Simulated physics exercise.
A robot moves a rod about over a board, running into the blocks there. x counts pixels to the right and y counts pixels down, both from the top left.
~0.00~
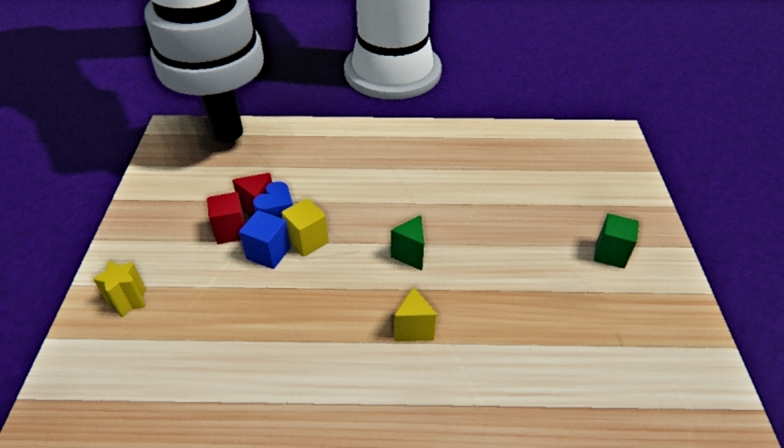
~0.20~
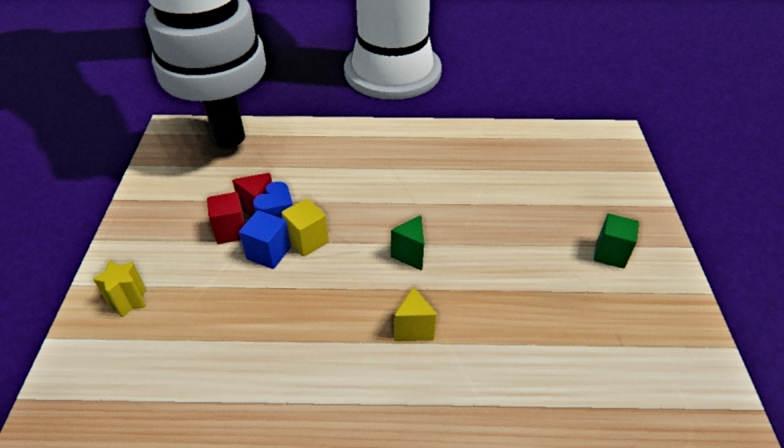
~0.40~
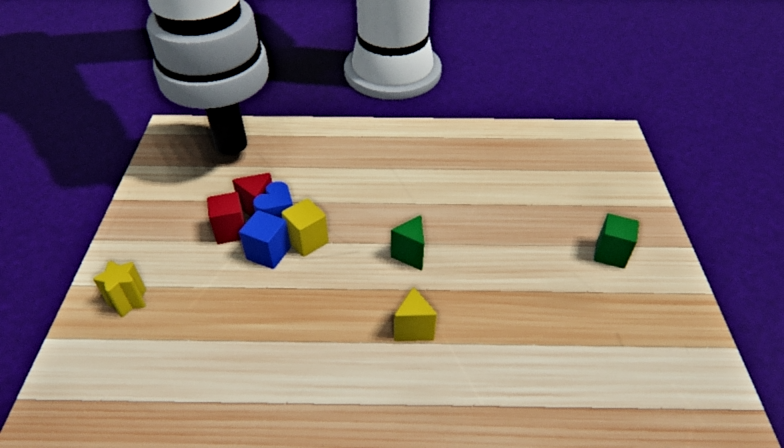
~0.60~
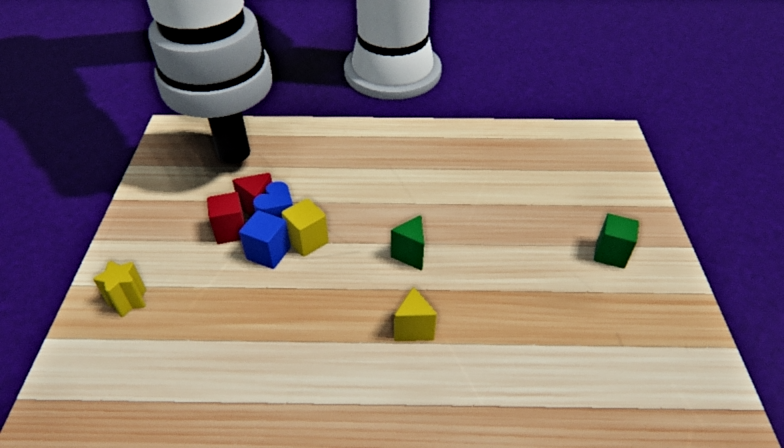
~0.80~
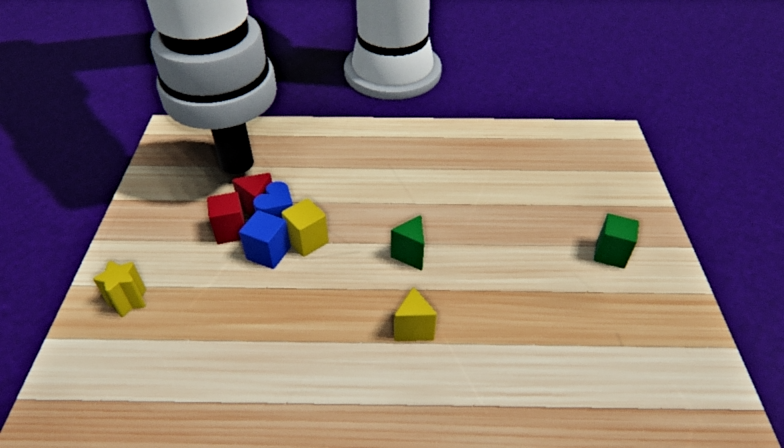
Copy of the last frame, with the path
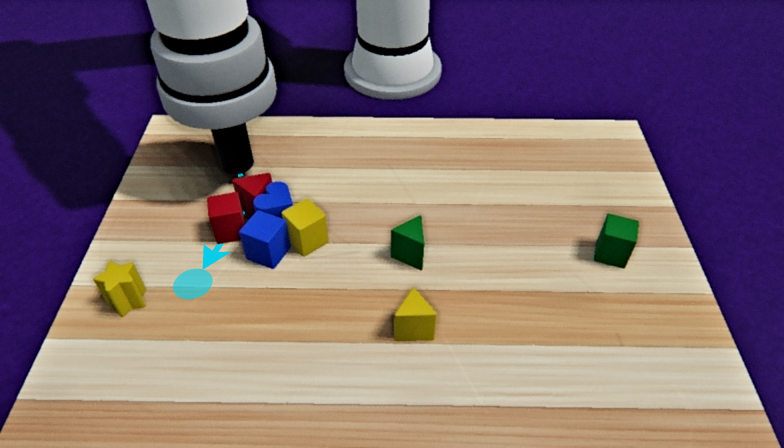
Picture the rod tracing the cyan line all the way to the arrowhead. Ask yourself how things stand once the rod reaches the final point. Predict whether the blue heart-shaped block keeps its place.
At the moment the path ends, the blue heart-shaped block no longer stands where it did.
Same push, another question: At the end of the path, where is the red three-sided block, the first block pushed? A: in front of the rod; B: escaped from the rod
B.
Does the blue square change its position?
Yes.
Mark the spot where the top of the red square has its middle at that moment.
I think it will end close to (180, 286).
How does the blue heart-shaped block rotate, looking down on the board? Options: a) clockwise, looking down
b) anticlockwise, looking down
It's b.
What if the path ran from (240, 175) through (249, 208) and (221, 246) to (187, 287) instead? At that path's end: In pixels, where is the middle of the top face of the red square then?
It is going to be at (165, 291).
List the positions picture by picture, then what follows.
The first picture shows rod's lower end at (228, 133); red square at (223, 204); red three-sided block at (252, 182); blue square at (262, 225); blue heart-shaped block at (274, 195).
The second picture shows rod at (230, 138); blocks still.
The third picture shows rod at (232, 145); blocks still.
The fourth picture shows rod at (234, 154); blocks still.
The fifth picture shows rod at (238, 164); red square at (223, 204); red three-sided block at (252, 182); blue square at (262, 225); blue heart-shaped block at (274, 195).
Drawn move, from (240, 175) over (245, 207) and (221, 243) to (193, 284).
The first path, step by step. One third of the way, rod at (242, 197); red square at (218, 211), turned 20° clockwise; red three-sided block at (253, 196), turned 20° anticlockwise; blue heart-shaped block at (281, 199), turned 30° anticlockwise.
Two thirds of the way, rod at (216, 233); red square at (198, 245), turned 45° clockwise; red three-sided block at (248, 212), turned 65° anticlockwise; blue square at (265, 234); blue heart-shaped block at (282, 200), turned 40° anticlockwise.
At the end, rod at (188, 272); red square at (180, 286); red three-sided block at (248, 212), turned 65° anticlockwise; blue square at (265, 234); blue heart-shaped block at (282, 200), turned 40° anticlockwise.
